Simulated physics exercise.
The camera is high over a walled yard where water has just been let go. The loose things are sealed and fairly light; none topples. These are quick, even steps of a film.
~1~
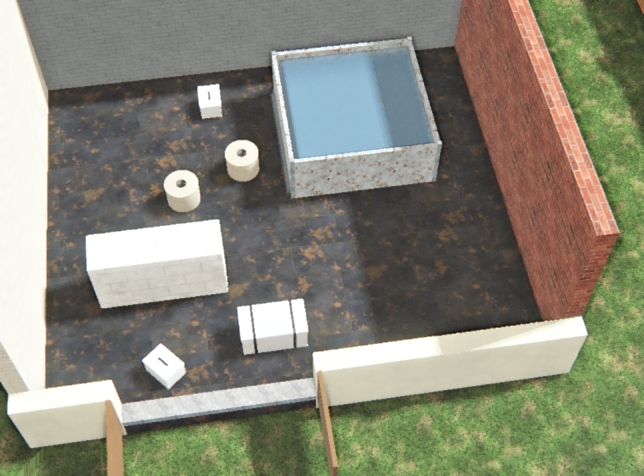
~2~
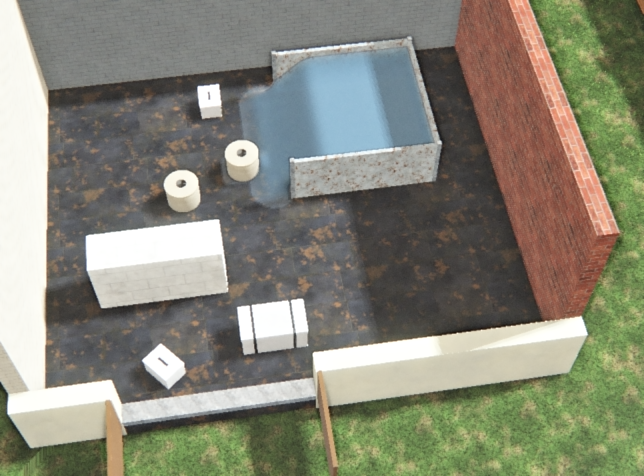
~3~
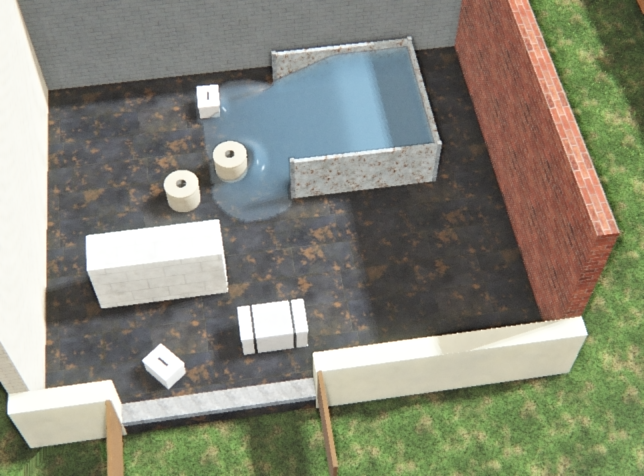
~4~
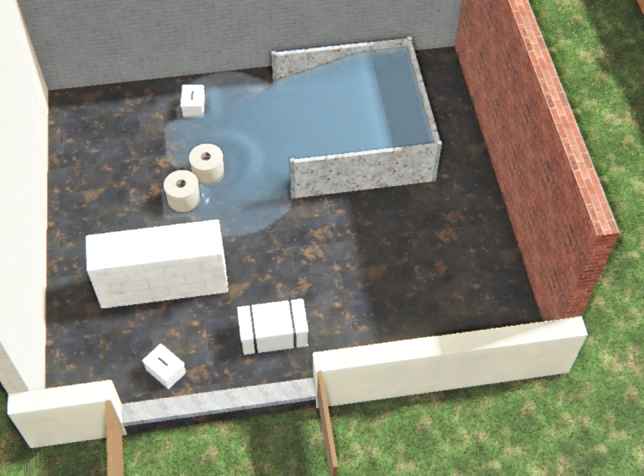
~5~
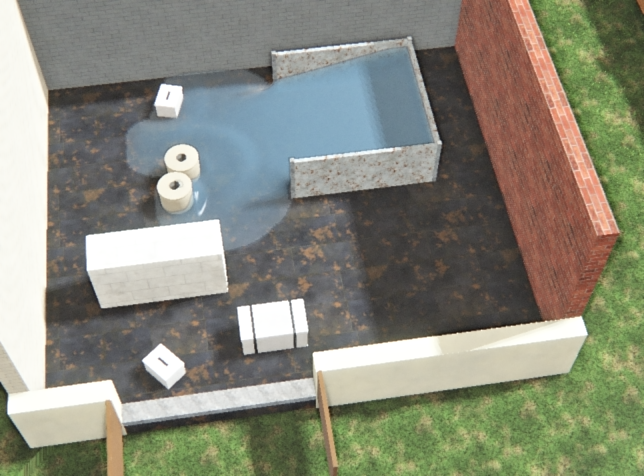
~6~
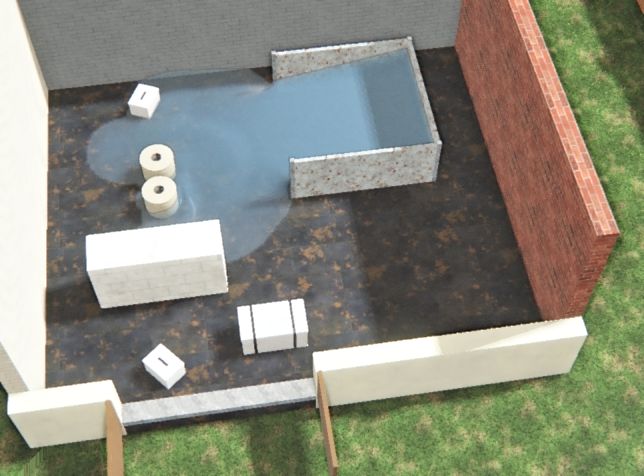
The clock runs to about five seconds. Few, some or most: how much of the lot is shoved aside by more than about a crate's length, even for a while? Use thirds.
That comes to two thirds or more.
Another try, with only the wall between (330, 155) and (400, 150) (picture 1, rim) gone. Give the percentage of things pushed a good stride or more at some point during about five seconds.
Roughly 40 per cent.
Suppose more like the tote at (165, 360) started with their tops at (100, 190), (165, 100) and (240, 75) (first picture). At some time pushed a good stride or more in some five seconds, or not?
One after the other: Swept aside, pushed that far, yes.
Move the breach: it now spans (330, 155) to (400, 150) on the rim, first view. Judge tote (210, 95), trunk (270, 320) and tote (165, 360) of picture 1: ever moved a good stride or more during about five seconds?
One after the other: Short of that, yes, shifted that much.
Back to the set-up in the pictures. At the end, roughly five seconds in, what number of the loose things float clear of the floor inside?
I count 3.
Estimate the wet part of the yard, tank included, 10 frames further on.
Near 50 in a hundred.
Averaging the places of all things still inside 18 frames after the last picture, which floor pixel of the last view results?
Roughly at (157, 268).
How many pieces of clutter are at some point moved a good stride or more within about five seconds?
The number is 4.
A moment on, 3 of 5 are well off their spots; 0 afloat.
Next, 3 of 5 are well off their spots; 3 afloat.
Later, 3 of 5 are well off their spots; 2 afloat.
In the end, 4 of 5 are well off their spots, and 4 have been at some point; 3 afloat.
